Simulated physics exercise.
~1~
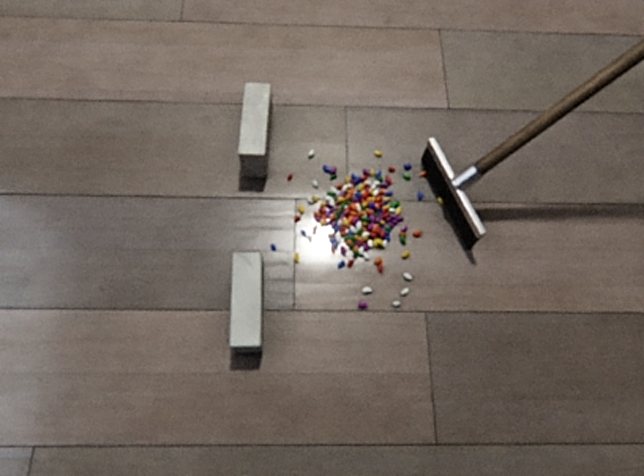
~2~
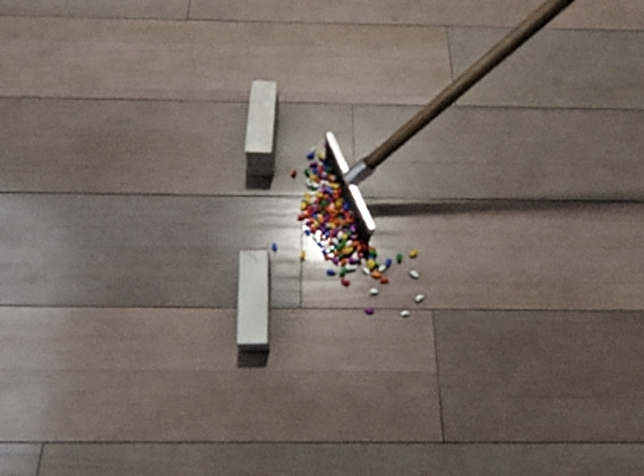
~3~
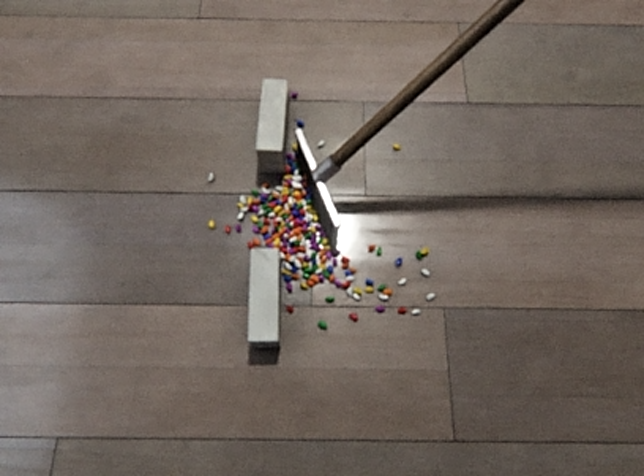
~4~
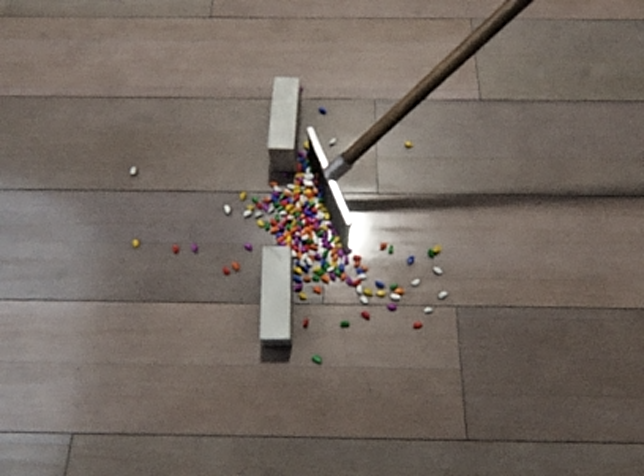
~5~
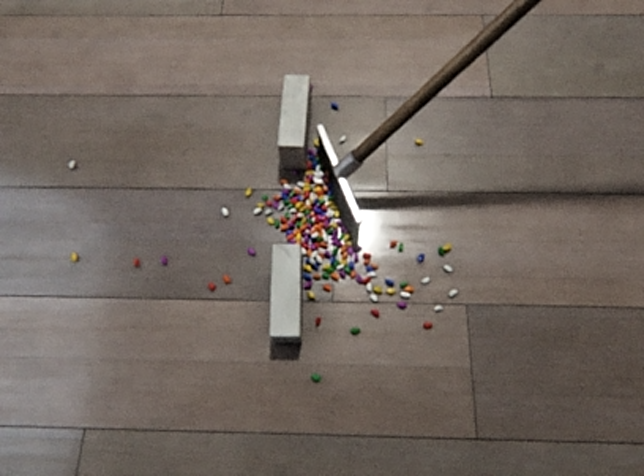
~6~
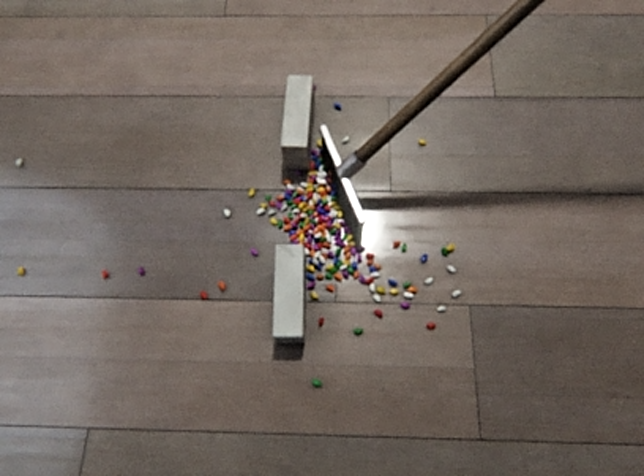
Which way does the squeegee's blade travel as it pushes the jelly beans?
The blade travels to the left, towards the two pale blocks, and then stops close to them.
